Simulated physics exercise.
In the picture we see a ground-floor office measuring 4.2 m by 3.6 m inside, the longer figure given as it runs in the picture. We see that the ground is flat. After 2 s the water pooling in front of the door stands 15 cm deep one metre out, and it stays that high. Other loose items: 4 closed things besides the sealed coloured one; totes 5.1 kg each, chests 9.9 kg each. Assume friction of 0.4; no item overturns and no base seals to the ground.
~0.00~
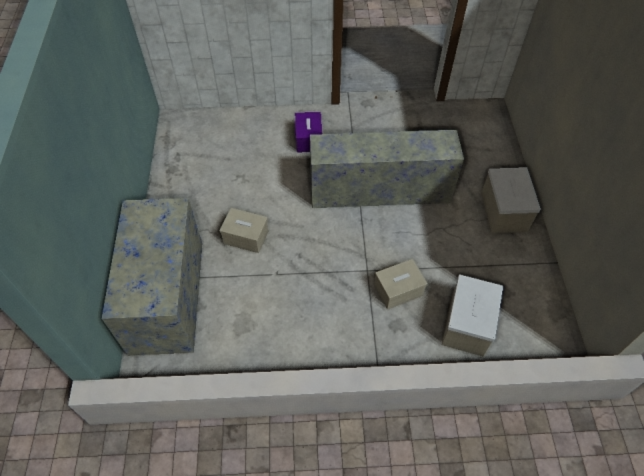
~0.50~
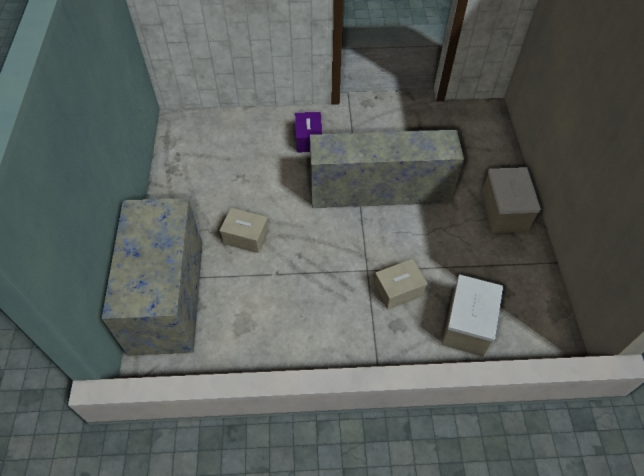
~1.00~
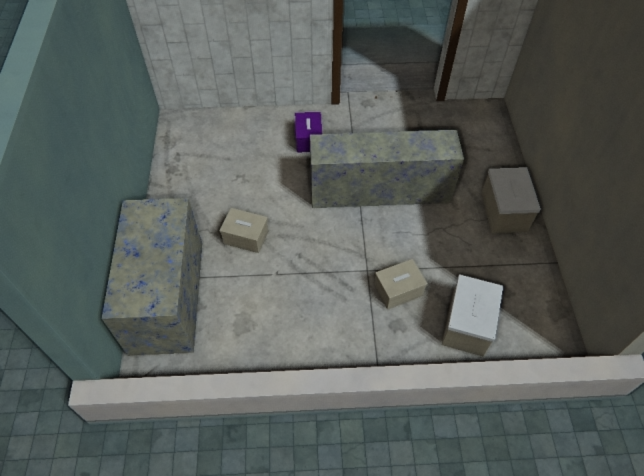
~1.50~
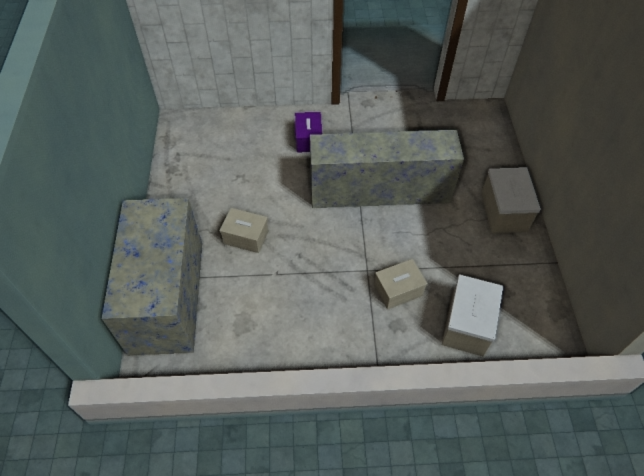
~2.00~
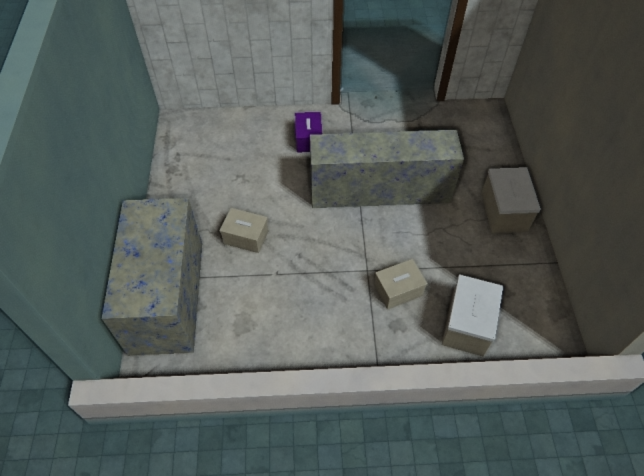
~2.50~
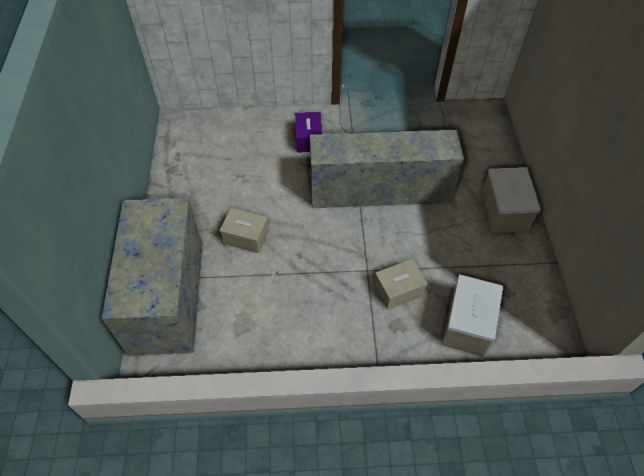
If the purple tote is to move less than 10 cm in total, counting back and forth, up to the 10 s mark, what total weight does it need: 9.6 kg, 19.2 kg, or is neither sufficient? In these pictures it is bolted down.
19.2 kg is needed.
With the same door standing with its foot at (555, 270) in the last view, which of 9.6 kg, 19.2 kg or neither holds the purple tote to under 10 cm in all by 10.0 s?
Answer: The lower mass works.
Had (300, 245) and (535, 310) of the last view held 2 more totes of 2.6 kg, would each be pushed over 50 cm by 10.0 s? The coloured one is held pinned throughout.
In the order given, within the mark and then beyond the mark.
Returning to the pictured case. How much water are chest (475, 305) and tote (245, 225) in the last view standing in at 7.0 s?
About 3 and 2 cm.
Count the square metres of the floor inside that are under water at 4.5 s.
Some 6.0 m2 of it.
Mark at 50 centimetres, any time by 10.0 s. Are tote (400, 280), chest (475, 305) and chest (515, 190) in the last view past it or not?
Listed order gives within limit, above limit, above limit.
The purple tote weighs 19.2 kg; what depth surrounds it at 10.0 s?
Around 8 cm.
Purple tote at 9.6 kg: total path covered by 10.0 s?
40 cm, roughly.
After 3.5 s the purple tote would be 0 cm from its start with 9.6 kg and 0 cm from its start with 19.2 kg; 2 cm of water round it then.
After 4.5 s the purple tote would be 0 cm from its start with 9.6 kg and 0 cm from its start with 19.2 kg; 5 cm of water round it then.
After 7.0 s the purple tote would be 19 cm from its start with 9.6 kg and 0 cm from its start with 19.2 kg; 5 cm of water round it then.
After 10.0 s the purple tote would be 34 cm from its start with 9.6 kg and 0 cm from its start with 19.2 kg; 8 cm of water round it then.
